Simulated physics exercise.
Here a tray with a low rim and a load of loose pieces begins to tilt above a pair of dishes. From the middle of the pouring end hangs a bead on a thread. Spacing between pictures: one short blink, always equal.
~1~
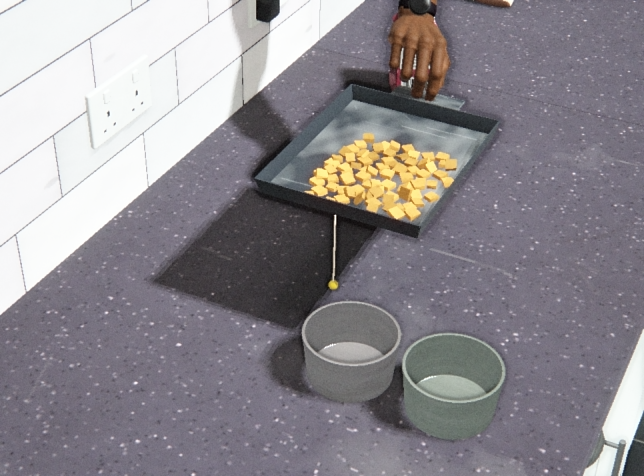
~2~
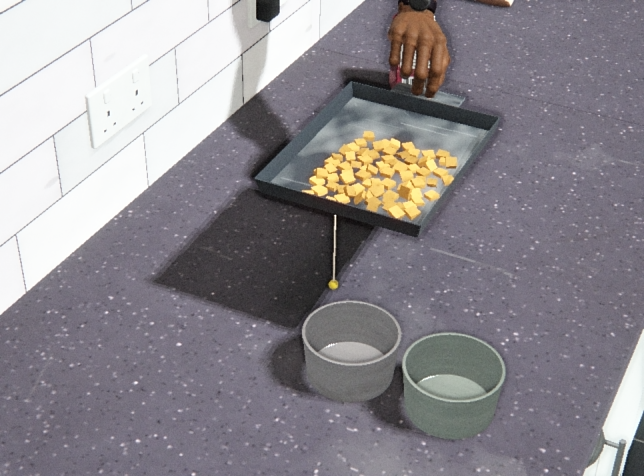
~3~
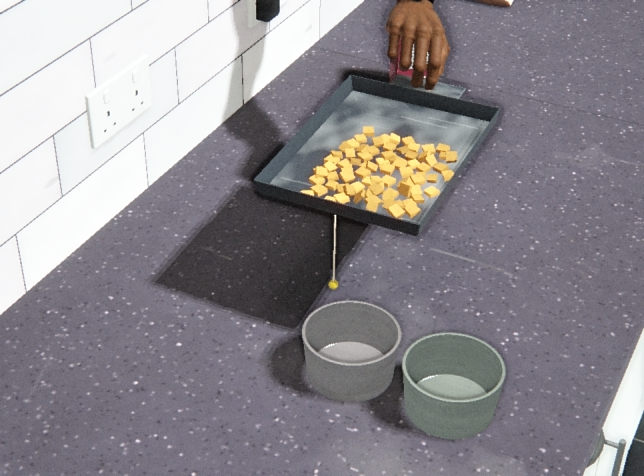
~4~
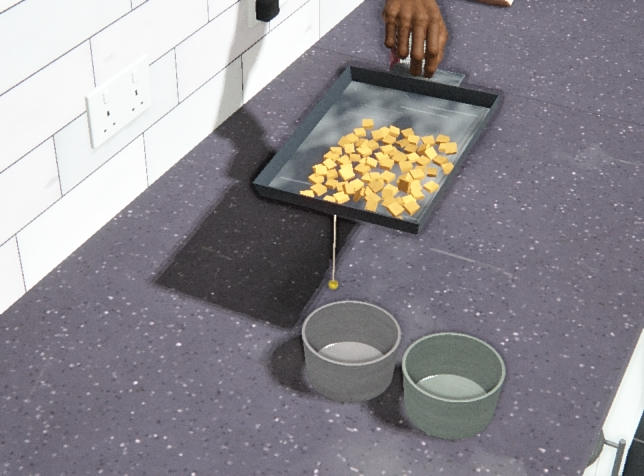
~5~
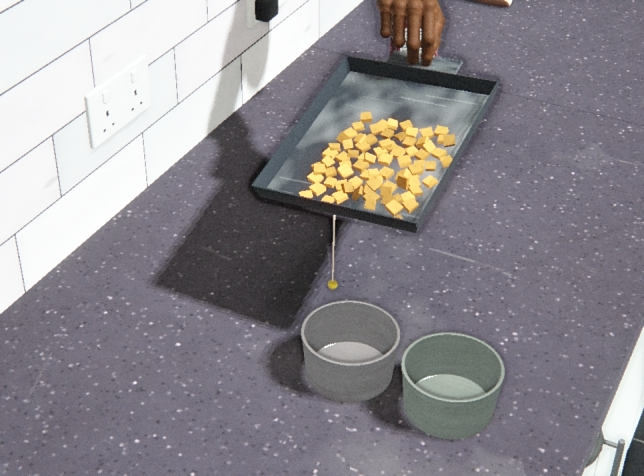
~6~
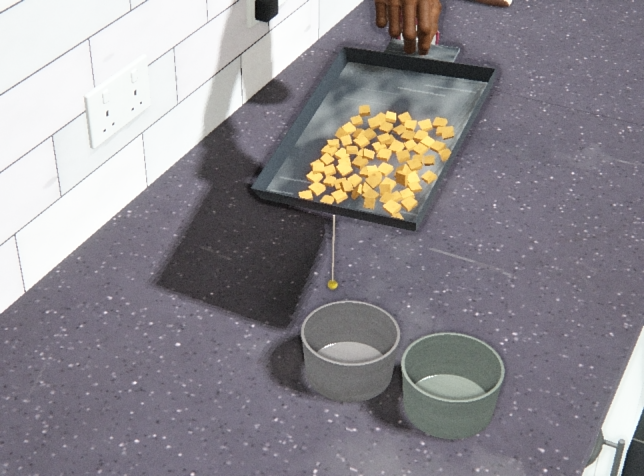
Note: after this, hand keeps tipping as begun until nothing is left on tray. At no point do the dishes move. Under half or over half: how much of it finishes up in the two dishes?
By the end, the dishes are holding not even half of the load, I'd say.
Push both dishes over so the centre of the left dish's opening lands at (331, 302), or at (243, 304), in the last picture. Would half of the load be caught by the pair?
Taking the tries in order: A minor share, followed by a major share.
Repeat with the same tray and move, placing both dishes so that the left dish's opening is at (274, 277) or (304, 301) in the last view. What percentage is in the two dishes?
60 and 50 %.
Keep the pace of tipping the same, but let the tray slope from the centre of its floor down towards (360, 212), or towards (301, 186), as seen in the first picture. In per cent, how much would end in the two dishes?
80 % and 0 %, roughly.
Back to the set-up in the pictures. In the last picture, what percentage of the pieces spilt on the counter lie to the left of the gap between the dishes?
It works out at some 100 percent.
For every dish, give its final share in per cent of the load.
For the left dish 10 %, for the right dish 0 %.
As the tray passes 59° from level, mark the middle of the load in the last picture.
Roughly at (324, 183).
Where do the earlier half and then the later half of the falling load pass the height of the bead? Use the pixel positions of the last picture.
Starting near (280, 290), moving on to near (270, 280).
Soon after the last picture, tray tipped steeply; all on the tray.
A little later, tray tipped right over; nearly all on the tray; a stray few in the left dish; a small part outside both; a stray few in the air.
Later still, tray tipped past a quarter turn; a small part in the left dish; most outside both.
At rest, tray tipped past a quarter turn; none in the right dish; a small part in the left dish; most outside both.
